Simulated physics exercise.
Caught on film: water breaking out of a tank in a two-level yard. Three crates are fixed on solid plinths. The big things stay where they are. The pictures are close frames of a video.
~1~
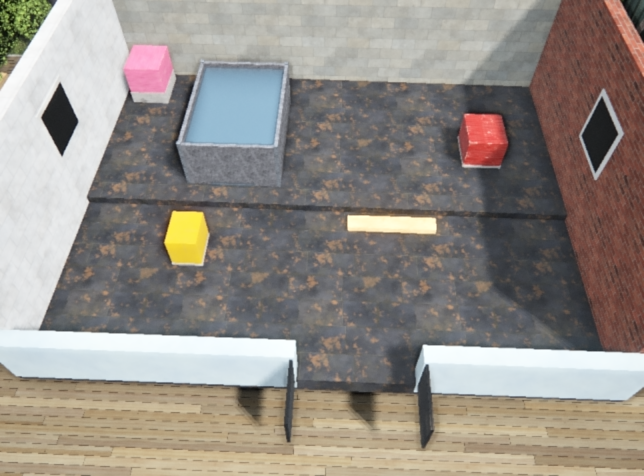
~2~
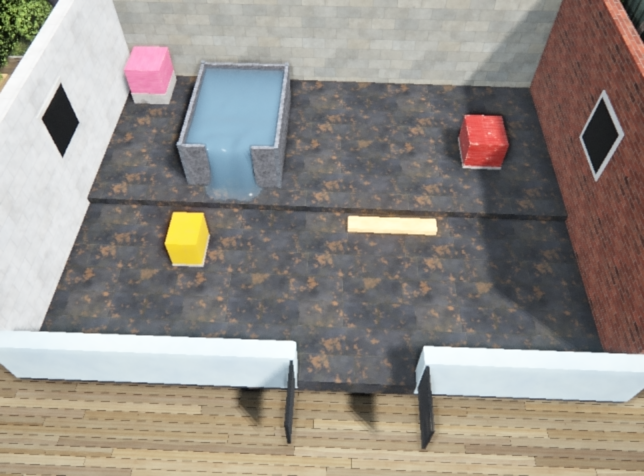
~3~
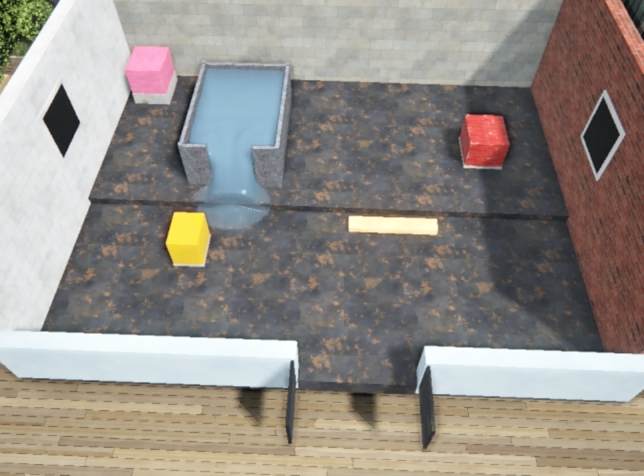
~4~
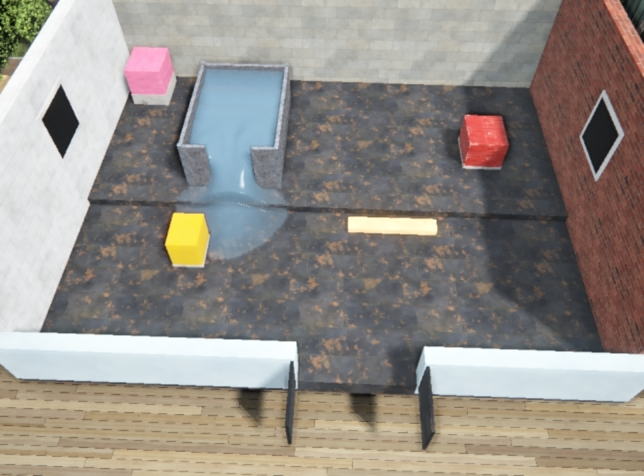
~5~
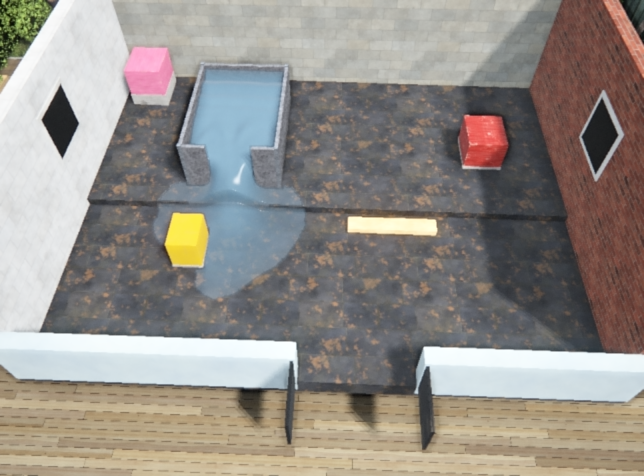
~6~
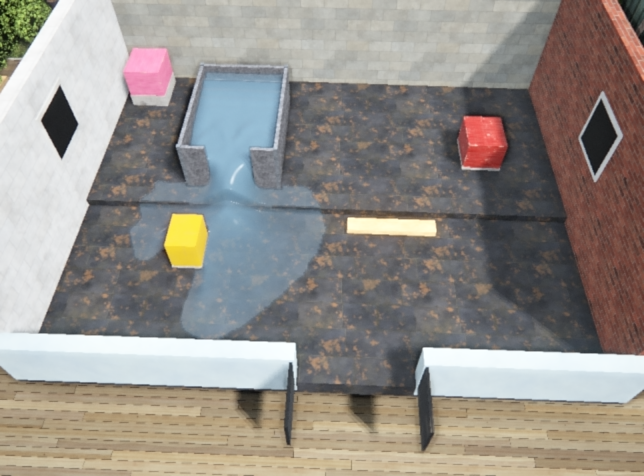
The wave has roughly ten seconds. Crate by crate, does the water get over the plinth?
The pink crate escapes dry; the yellow crate is wetted; the red crate escapes dry.
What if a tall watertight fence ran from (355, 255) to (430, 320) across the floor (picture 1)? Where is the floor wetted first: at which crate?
That is the one in yellow.
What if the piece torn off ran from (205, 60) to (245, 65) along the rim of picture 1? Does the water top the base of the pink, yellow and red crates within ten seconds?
The pink crate is wetted; the yellow crate is topped; the red crate takes water.
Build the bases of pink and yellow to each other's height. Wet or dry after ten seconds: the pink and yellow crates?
One by one: Pink is spared, yellow ends up wet.
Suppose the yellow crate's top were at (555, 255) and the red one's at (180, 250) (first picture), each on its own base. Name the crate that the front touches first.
The red crate.
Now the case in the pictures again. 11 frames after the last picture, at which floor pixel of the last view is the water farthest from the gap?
At about (452, 372).
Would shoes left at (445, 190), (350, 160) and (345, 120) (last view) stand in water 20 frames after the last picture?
One after the other: Dry, dry, no water.
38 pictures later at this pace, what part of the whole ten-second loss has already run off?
I make it 65 per cent.
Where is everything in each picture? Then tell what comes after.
The first picture shows still water in the water tank at (237, 105).
In the second picture, the front is at (209, 192), out from the gap at (233, 170).
In the third picture, the front is at (222, 226), out from the gap at (234, 172).
In the fourth picture, water pours out at (233, 173) and has run to (216, 255).
In the fifth picture, the front is at (213, 293), out from the gap at (233, 173).
In the sixth picture, the front is at (201, 332), out from the gap at (232, 174).
A moment on, water covers 20 % of the floor; the pink crate not reached, the yellow crate water round its plinth, the red crate not reached.
Next, water covers 30 % of the floor; the pink crate not reached, the yellow crate water round its plinth, the red crate not reached.
Then, water covers 35 % of the floor; the pink crate not reached, the yellow crate water round its plinth, the red crate not reached.
Later, water covers 45 % of the floor; the pink crate not reached, the yellow crate water round its plinth, the red crate not reached.
In the end, water covers 50 % of the floor; the pink crate stayed above the water, the yellow crate was topped, the red crate stayed above the water.
